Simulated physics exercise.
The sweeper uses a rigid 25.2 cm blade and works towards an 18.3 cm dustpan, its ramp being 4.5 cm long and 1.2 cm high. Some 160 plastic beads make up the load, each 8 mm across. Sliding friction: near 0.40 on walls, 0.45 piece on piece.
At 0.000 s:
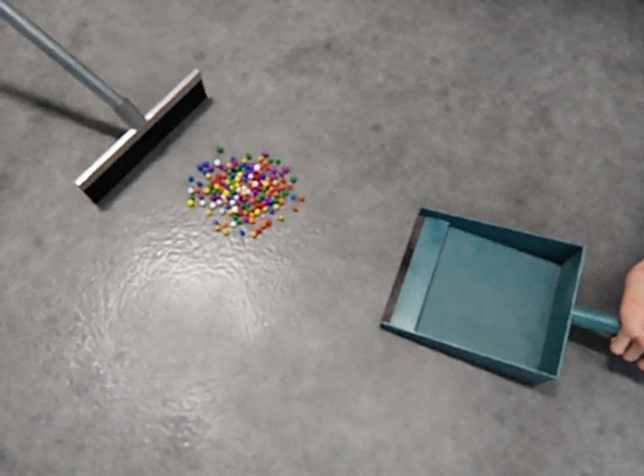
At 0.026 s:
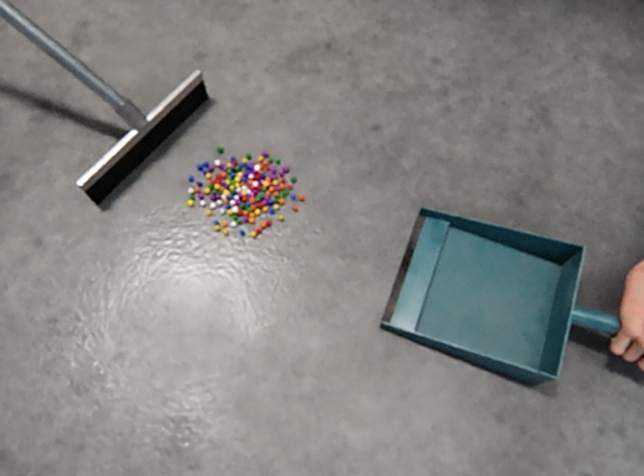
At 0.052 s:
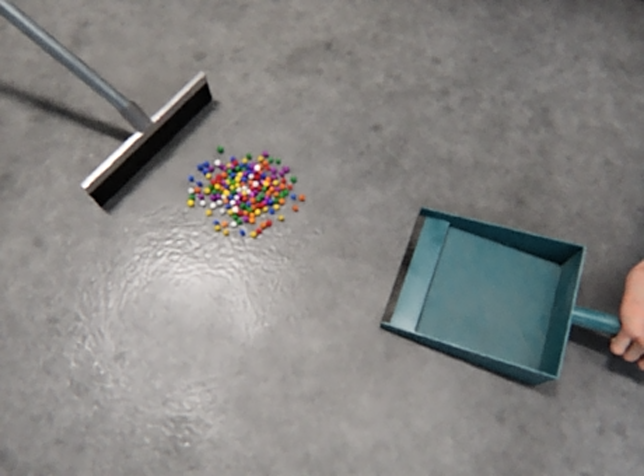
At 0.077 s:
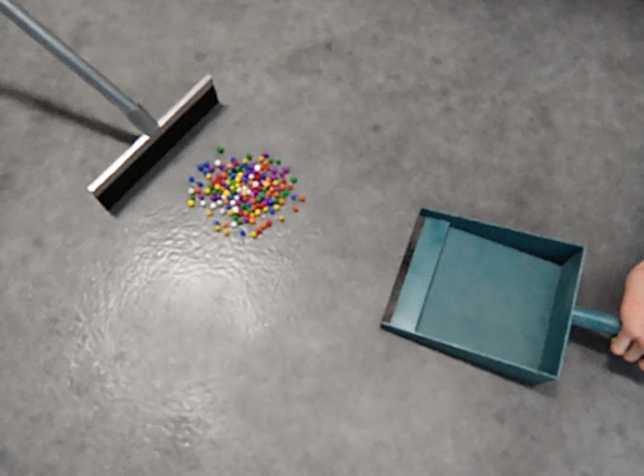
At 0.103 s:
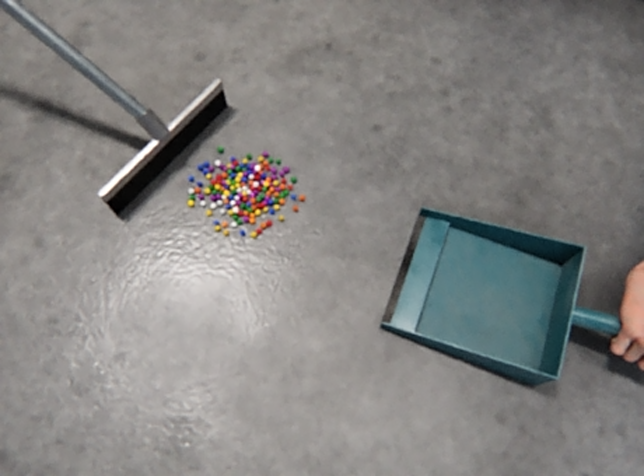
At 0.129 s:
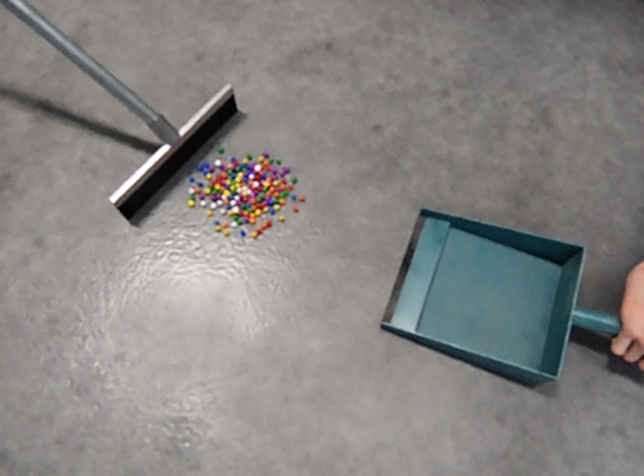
In this clip, a rigid-bladed sweeper on a long handle slides a short way right and slightly downward, nearing a still pile of small multicoloured beads on a grey floor, while a hand holds a teal dustpan motionless at right.
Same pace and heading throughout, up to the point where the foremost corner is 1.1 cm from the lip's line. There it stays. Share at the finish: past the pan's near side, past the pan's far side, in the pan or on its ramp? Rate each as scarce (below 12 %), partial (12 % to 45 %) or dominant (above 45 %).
Ratings: Near side - partial; far side - scarce; pan - partial.
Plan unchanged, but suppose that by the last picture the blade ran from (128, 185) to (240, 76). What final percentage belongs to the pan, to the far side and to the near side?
Split: Pan = 0, far = 25, near = 0.
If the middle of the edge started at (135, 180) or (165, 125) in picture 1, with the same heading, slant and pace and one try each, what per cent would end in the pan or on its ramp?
Around 20 percent, then around 10 percent.
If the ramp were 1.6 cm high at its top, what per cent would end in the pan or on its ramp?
Around 15 per cent.
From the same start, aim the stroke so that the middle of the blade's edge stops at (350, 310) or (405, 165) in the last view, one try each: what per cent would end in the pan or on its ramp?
Roughly 15 per cent for the first try and 5 per cent for the second.
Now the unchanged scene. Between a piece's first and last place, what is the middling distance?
Near 28 cm.
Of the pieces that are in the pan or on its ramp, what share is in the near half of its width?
Some 40 per cent.
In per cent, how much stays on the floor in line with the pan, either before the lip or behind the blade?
Roughly 55 in a hundred.
After 0.35 s, middle of the blade 21 cm from the lip; 0 % over the lip, far side 5 %, near side 0 %.
After 0.50 s, middle of the blade 10 cm from the lip; 0 % over the lip, far side 5 %, near side 10 %.
After 0.78 s, middle of the blade 5 cm from the lip; 20 % over the lip, far side 10 %, near side 20 %.
At rest (1.6 s), near side 20 %, far side 10 %, pan 15 %, in front of the lip or behind the blade 55 %.
